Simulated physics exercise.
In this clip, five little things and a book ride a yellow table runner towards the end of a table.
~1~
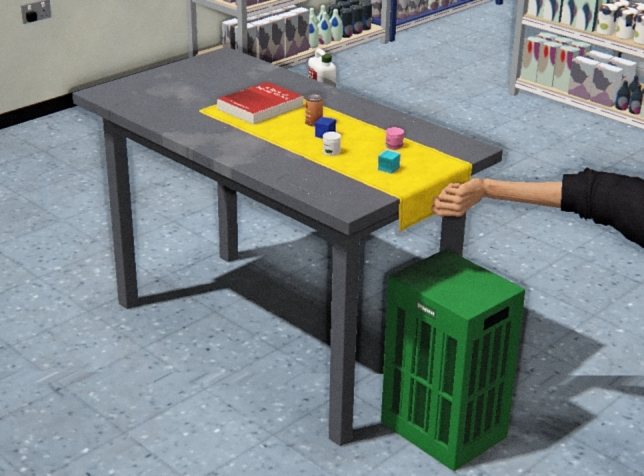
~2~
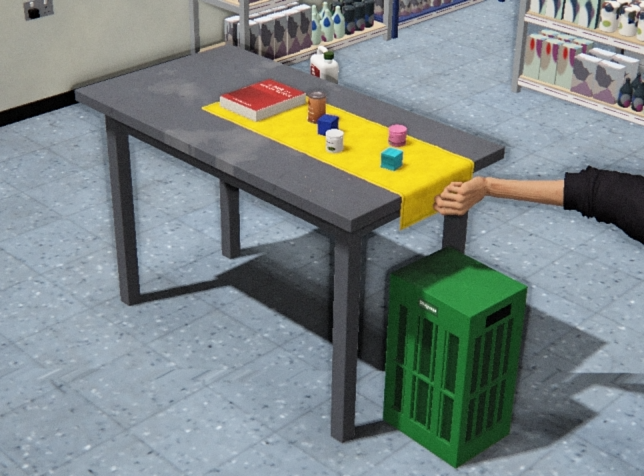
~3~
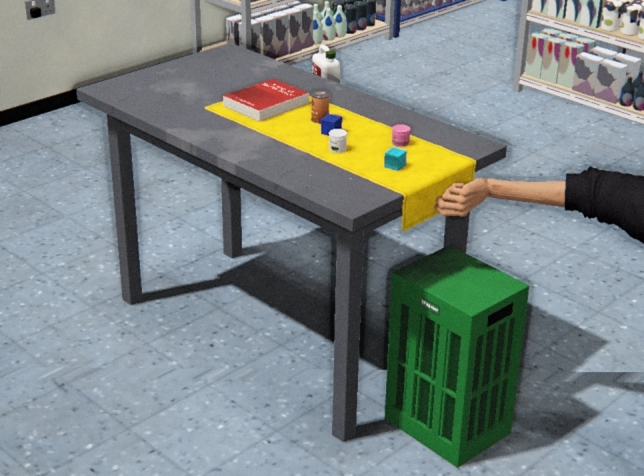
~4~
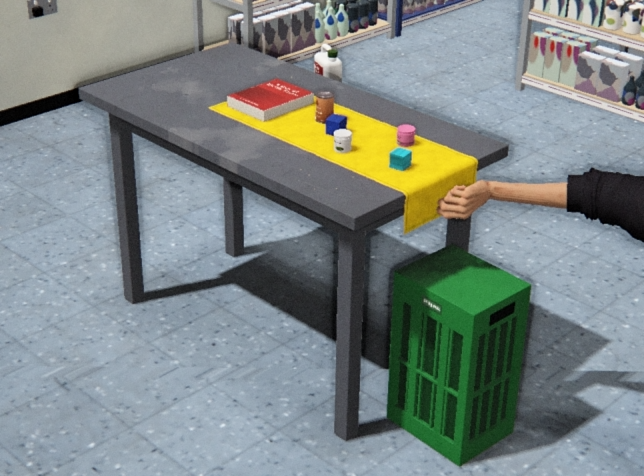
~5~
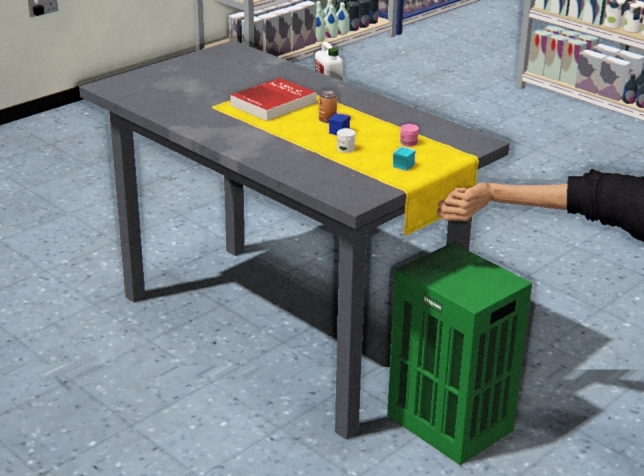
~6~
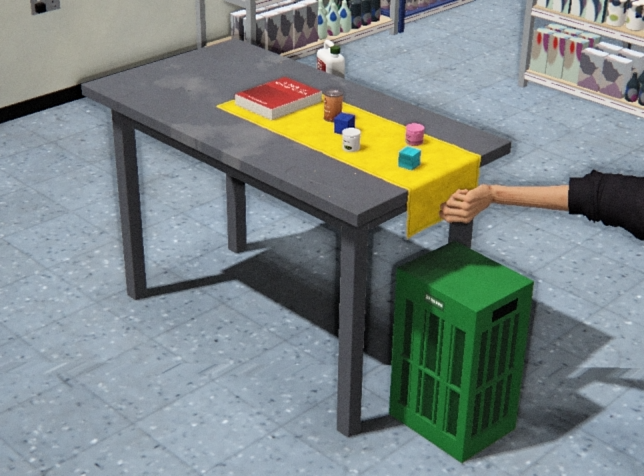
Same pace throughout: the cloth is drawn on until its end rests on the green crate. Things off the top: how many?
In all, one slips off.
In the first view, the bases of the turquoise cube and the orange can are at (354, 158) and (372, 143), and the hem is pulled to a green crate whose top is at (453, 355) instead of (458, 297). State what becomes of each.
First the turquoise cube: It ends off the top. Then the orange can: It ends off the top.
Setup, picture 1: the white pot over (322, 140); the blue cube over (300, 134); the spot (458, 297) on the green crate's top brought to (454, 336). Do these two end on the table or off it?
The white pot stays put; the blue cube stays put.
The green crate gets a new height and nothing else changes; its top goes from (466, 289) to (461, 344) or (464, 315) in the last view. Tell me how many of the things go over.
That would be 3 and 2.
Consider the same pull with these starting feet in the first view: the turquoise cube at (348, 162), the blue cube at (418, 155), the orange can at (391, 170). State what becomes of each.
The turquoise cube stays on; the blue cube goes over; the orange can falls.
A little later, hem near (441, 243); all still up.
Next, hem on the crate; turquoise cube gone.
When it is over, hem on the crate; turquoise cube gone. The answer is one.
